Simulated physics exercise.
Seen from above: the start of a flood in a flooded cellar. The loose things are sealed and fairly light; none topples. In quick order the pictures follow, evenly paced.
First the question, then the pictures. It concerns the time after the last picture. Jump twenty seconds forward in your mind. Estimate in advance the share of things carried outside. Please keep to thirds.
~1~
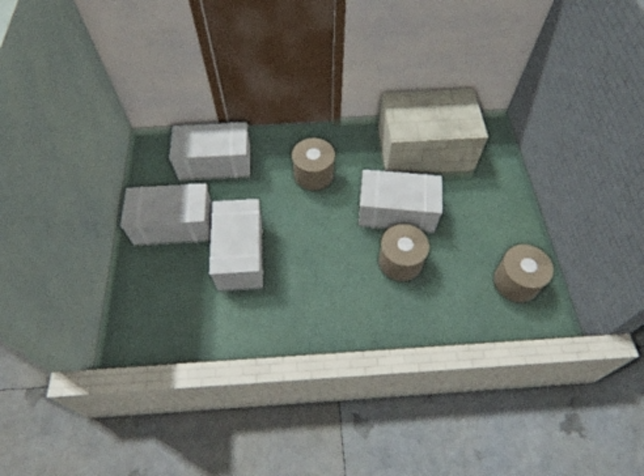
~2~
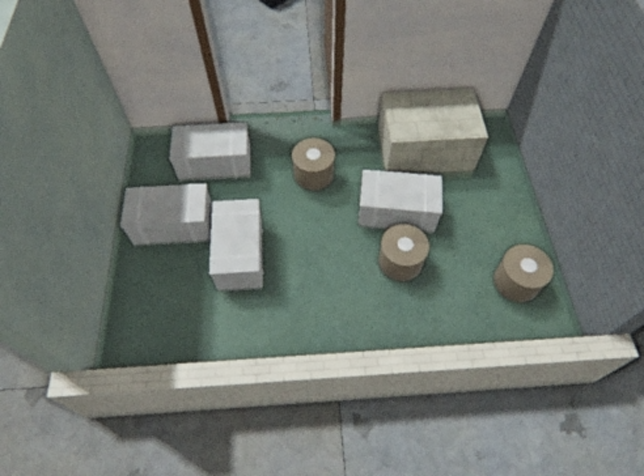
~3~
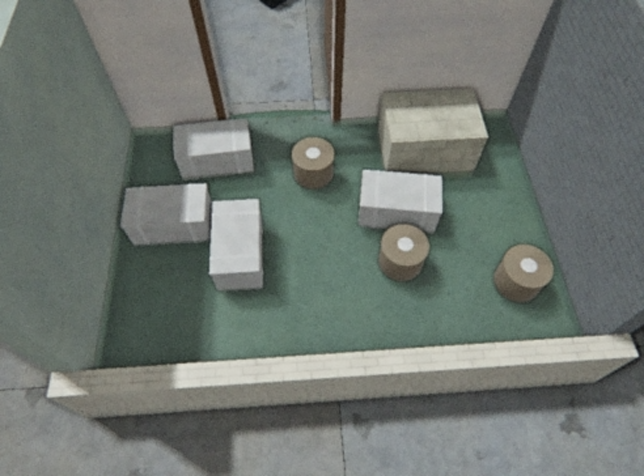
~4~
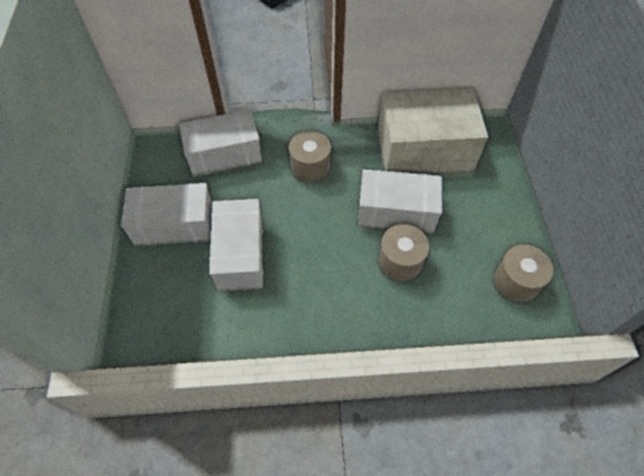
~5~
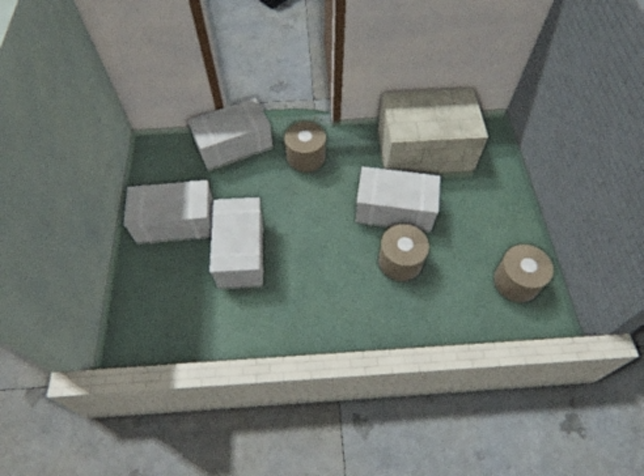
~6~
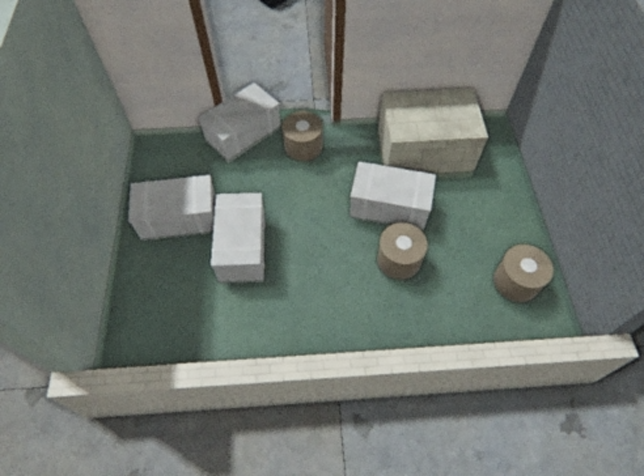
The result is a large share, two thirds or higher.
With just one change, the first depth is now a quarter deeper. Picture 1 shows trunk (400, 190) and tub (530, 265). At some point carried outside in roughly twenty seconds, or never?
As listed: Washed out, still in.
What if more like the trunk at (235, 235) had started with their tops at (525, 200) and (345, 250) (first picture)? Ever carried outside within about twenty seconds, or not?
Taking them in the order asked, the first is not removed while the second is removed.
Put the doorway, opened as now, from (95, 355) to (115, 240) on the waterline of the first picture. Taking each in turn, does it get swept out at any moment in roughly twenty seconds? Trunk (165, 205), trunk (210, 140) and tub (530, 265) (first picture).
First one flushed away, second flushed away, third held back.
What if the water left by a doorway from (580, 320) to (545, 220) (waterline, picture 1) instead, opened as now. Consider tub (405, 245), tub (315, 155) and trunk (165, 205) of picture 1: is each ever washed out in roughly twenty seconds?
Taking them in turn, the first is flushed away, the second is flushed away and the third is held back.
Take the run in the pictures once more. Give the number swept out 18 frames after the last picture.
That makes 3.
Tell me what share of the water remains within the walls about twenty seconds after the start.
40 in a hundred.
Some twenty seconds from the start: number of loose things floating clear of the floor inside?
My tally gives 1.
A moment on, 2 of 7 are out; 5 afloat.
Next, 3 of 7 are out; 4 afloat.
Later, 6 of 7 are out; 1 afloat.
In the end, 6 of 7 are out; 1 afloat.
